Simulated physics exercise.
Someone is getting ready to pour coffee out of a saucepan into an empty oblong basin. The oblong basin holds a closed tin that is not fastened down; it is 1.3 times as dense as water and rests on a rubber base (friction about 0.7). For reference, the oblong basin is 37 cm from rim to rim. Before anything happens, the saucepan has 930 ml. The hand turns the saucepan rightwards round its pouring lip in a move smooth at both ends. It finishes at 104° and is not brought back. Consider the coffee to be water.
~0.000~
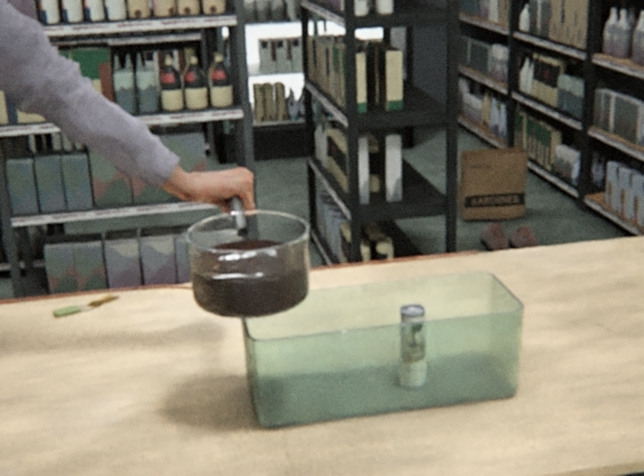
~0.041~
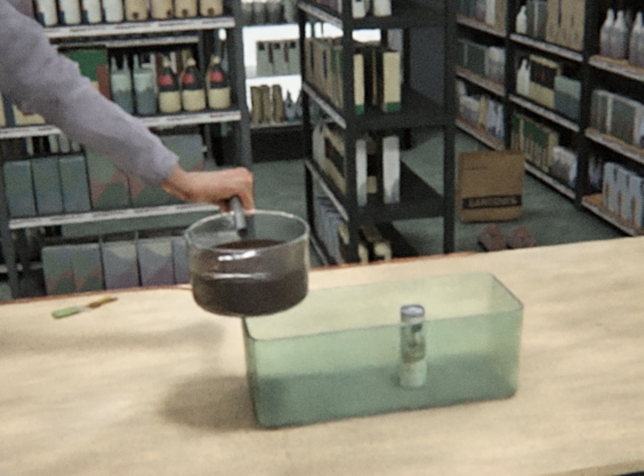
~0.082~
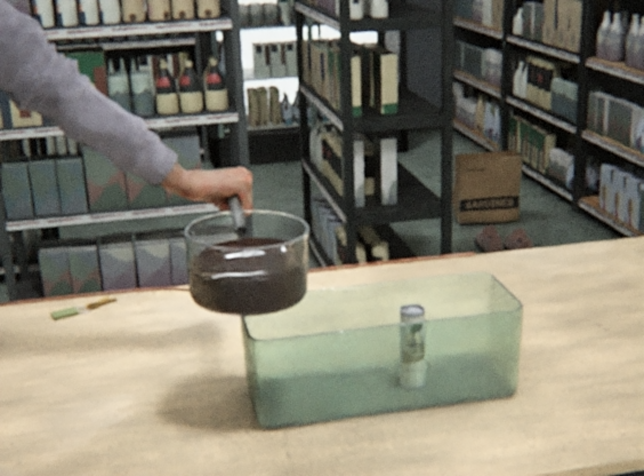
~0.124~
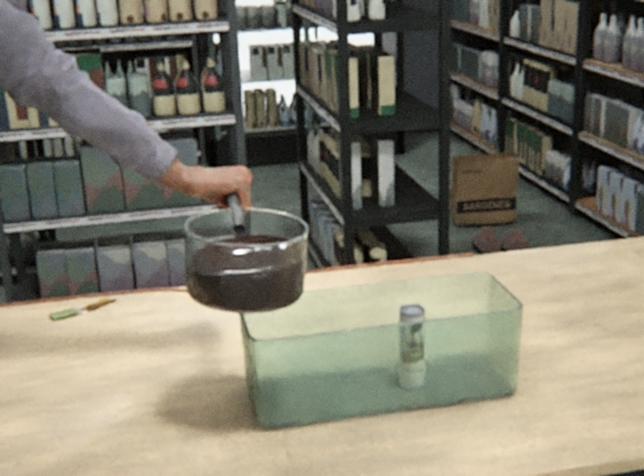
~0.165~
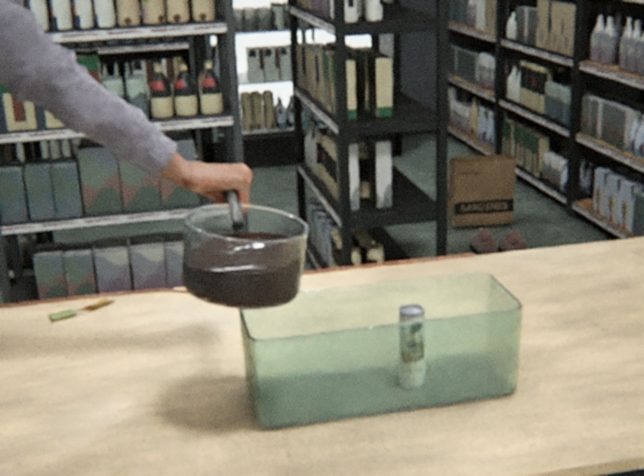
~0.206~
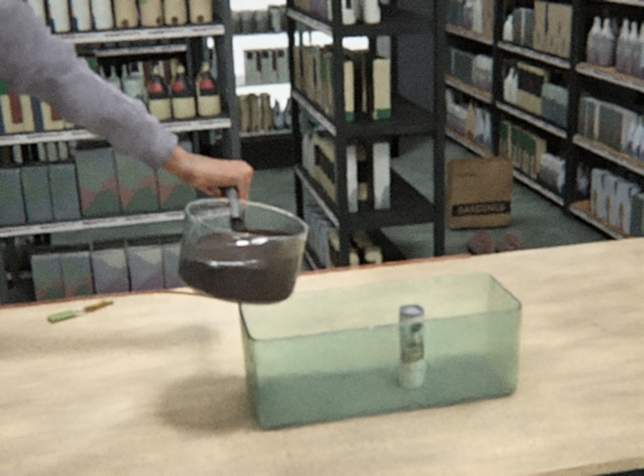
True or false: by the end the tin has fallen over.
True.
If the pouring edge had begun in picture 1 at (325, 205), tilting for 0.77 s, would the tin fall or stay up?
Then it stays on its base.
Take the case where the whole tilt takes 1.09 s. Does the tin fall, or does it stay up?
Outcome - the tin comes down.
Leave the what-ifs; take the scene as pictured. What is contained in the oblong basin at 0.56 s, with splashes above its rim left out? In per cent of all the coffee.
The basin holds roughly 0 in a hundred parts at that moment.
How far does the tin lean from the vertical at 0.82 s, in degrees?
5°.
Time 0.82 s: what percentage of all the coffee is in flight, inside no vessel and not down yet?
Close to 30 %.
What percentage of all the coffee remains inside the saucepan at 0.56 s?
Still held: Roughly 80 % of the total.
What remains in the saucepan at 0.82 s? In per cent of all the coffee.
16 per cent or thereabouts.
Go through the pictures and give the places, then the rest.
In the first picture, it leans 0°; its right rim is at (307, 226); the coffee meets the walls at (191, 263) and (305, 252); the oblong basin's rim runs from (244, 320) to (508, 291); the tin's top is at (413, 313).
In the second picture, it leans 1°; its right rim is at (307, 226); the coffee meets the walls at (191, 263) and (305, 251).
In the third picture, it leans 2°; its right rim is at (307, 227); the coffee meets the walls at (190, 263) and (304, 248).
In the fourth picture, it leans 5°; its right rim is at (306, 227); the coffee meets the walls at (188, 261) and (303, 245).
In the fifth picture, it leans 9°; its right rim is at (306, 227); the coffee meets the walls at (185, 258) and (301, 242).
In the sixth picture, it leans 13°; its right rim is at (306, 227); the coffee meets the walls at (182, 253) and (300, 239).
After 0.56 s the tilt is 73° and 80 per cent is still to pour; the tin stands where it began.
After 0.82 s the tilt is 103° and 17 per cent is still to pour; the tin leans 5°.
After 1.09 s the tilt is 104° and 1 per cent is still to pour; the tin lies on its side.
After 1.38 s the tilt is 104° and 0 per cent is still to pour; the tin lies on its side.
In the end the tin lies on its side.
